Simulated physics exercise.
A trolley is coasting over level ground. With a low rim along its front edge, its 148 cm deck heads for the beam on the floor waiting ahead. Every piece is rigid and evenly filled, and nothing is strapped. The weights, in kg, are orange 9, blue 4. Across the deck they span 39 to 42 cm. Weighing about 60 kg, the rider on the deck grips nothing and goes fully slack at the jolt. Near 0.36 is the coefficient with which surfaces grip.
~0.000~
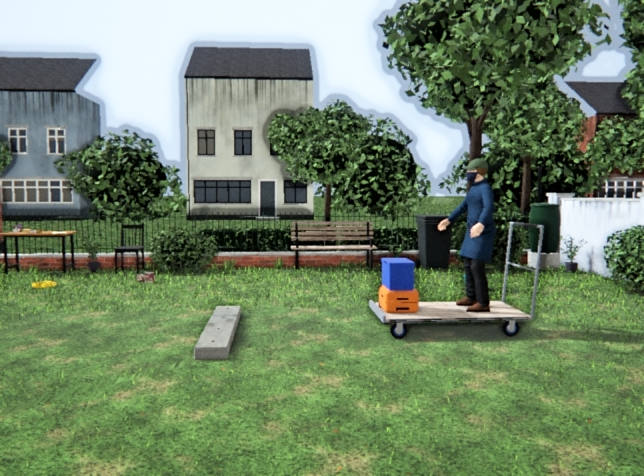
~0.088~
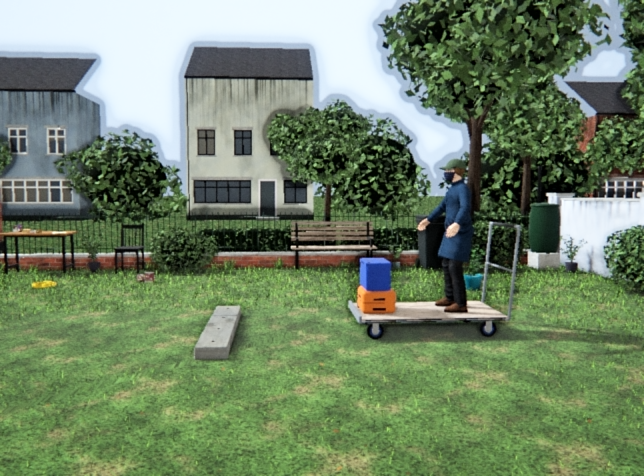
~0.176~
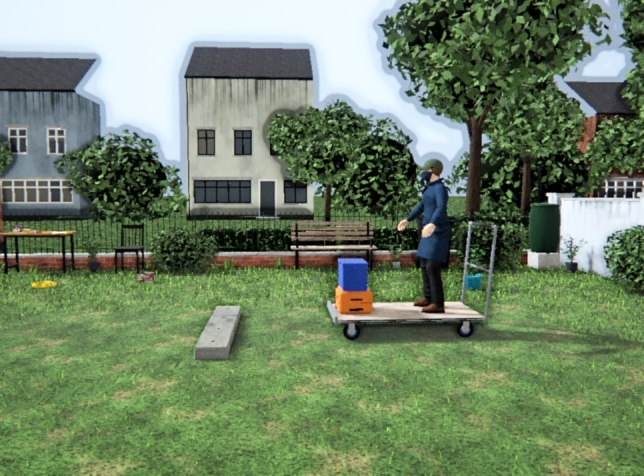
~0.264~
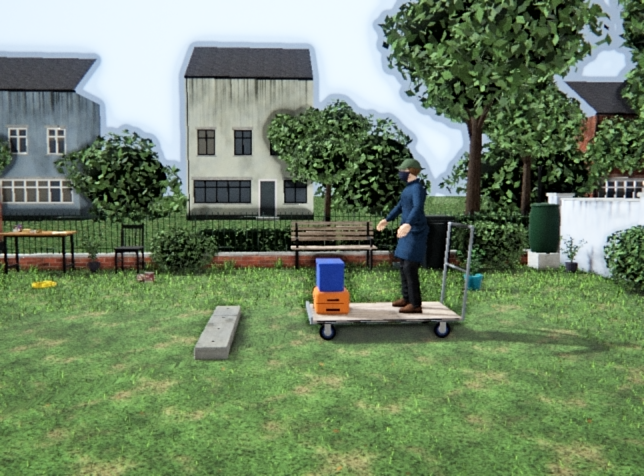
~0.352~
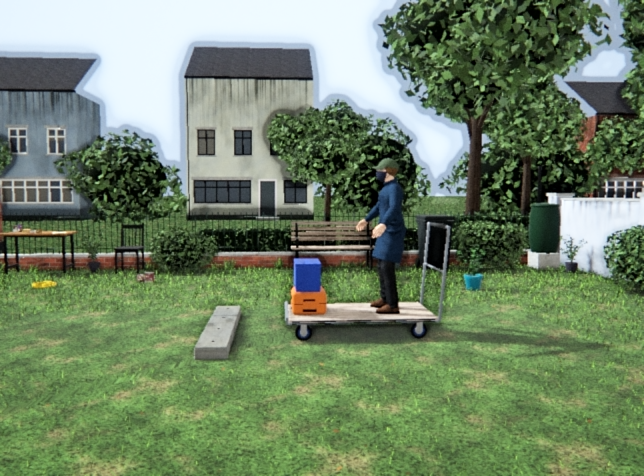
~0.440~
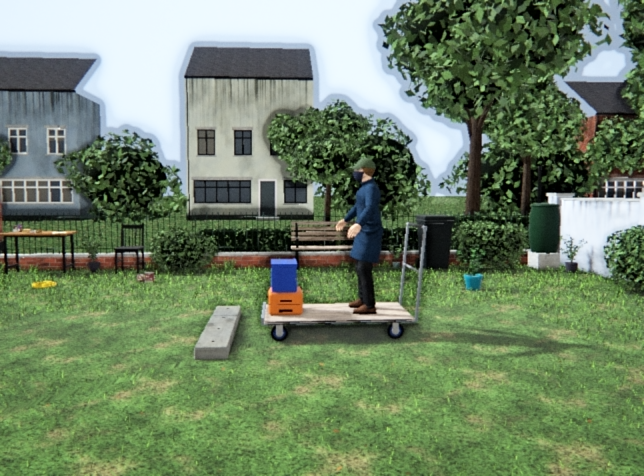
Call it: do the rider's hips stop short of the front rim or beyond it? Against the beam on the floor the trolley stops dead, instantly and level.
The rider's hips stop beyond the front rim.
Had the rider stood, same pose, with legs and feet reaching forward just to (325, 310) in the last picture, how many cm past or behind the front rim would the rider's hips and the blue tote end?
Result: Hips 50 cm beyond the rim; blue 160 cm beyond it.
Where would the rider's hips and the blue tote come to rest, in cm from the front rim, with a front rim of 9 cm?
Result: Hips 50 cm past rim; blue 140 cm past rim.
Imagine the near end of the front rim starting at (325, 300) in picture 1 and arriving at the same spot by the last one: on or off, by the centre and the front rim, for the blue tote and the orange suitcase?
Then blue dropped, orange still riding.
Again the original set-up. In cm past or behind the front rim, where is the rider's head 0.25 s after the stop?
About 40 cm behind the front rim.
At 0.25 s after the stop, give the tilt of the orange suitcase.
Its tilt is about 10°.
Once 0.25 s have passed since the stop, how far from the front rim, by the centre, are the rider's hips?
Behind the rim by about 45 cm.
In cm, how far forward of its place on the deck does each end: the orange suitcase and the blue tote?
Orange 5, blue 130; both in cm.
The wheels strike at 0.58 s.
After 1.13 s the rider's hips are 12 cm behind the rim, near (238, 279) in the last picture's view.
After 1.58 s the rider's hips are 38 cm past the rim, near (189, 300) in the last picture's view.
At rest, 4.1 s, past the rim, blue tote and the rider's hips; behind it, orange suitcase.
